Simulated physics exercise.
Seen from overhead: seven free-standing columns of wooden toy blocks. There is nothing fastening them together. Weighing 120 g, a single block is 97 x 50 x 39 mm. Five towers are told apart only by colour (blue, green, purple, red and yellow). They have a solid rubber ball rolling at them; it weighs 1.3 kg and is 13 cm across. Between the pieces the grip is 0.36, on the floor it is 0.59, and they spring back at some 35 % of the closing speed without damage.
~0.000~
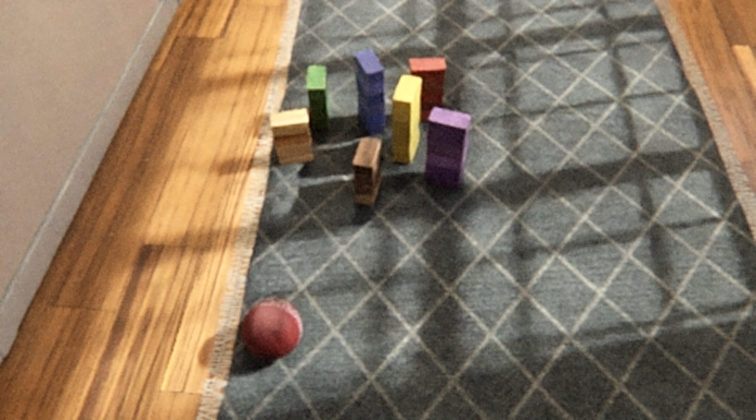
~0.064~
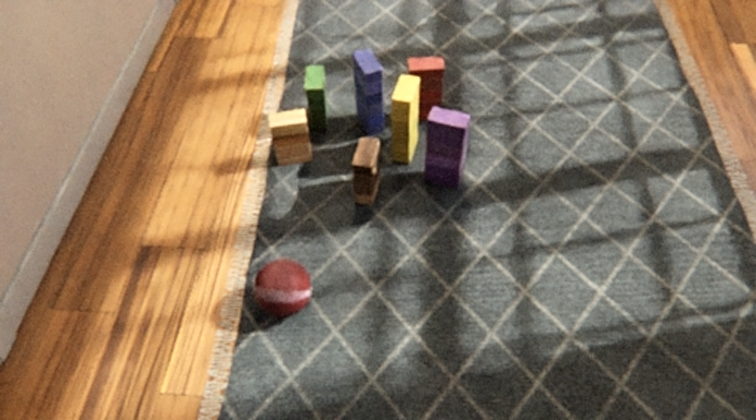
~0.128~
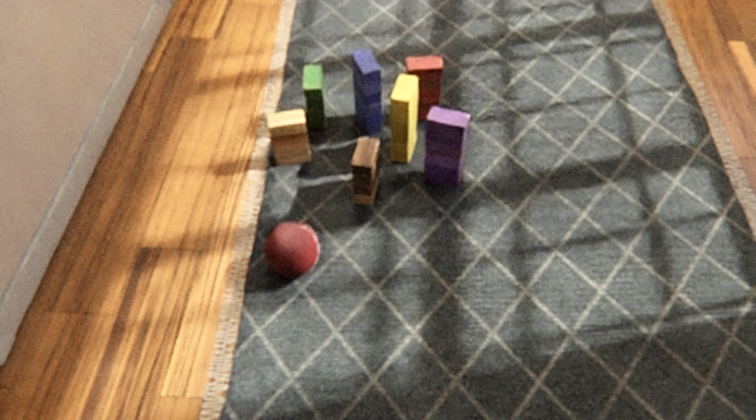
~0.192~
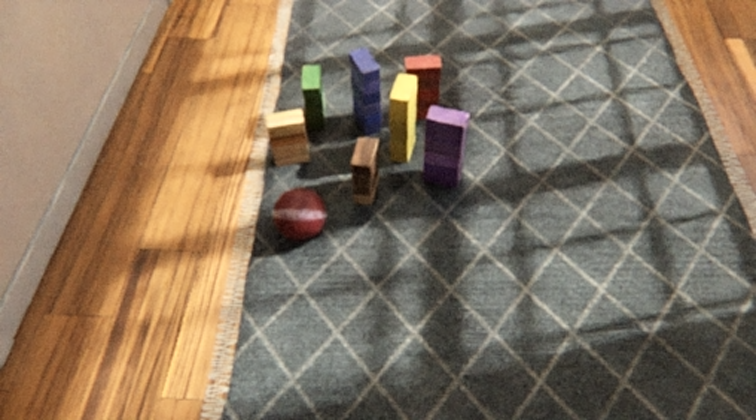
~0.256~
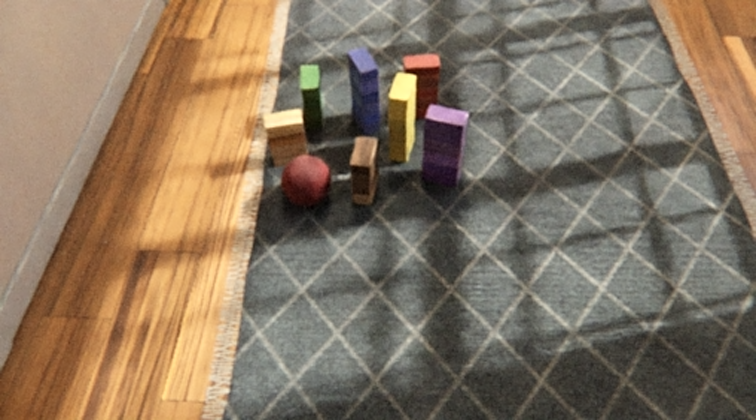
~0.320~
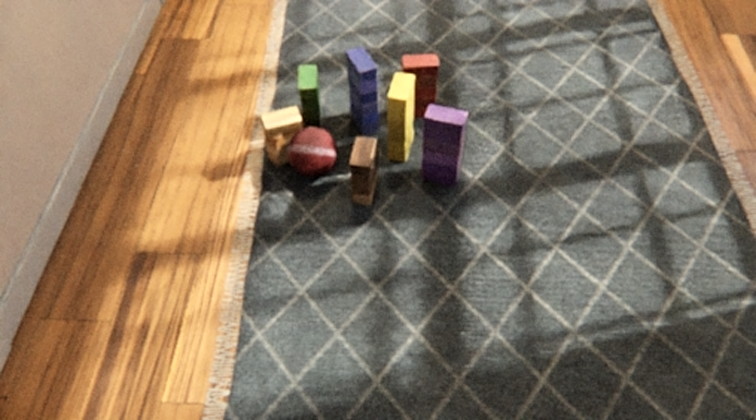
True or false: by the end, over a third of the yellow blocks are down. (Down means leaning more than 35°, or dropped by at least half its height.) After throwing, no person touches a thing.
False.
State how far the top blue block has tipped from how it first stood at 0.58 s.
Something like 15°, give or take.
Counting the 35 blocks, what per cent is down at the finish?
About 25% of them.
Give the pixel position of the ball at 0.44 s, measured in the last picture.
Look close to (329, 118).
After 0.44 s, ball still moving; none of the 6 yellow blocks down (1 of 35 in all colours); top yellow block unmoved; top green block leaning 8°.
After 0.58 s, ball still moving; none of the 6 yellow blocks down (4 of 35 in all colours); top yellow block unmoved; top green block leaning 41°, 7 cm lower.
After 0.88 s, ball still moving; none of the 6 yellow blocks down (9 of 35 in all colours); top yellow block unmoved; top blue block on its side.
At rest (1.8 s), ball rolling away; none of the 6 yellow blocks down (9 of 35 in all colours); top yellow block unmoved; top blue block on its side. That is 0 per cent. As the last picture would show them, middles, top yellow block near (401, 92), top blue block near (314, 129).
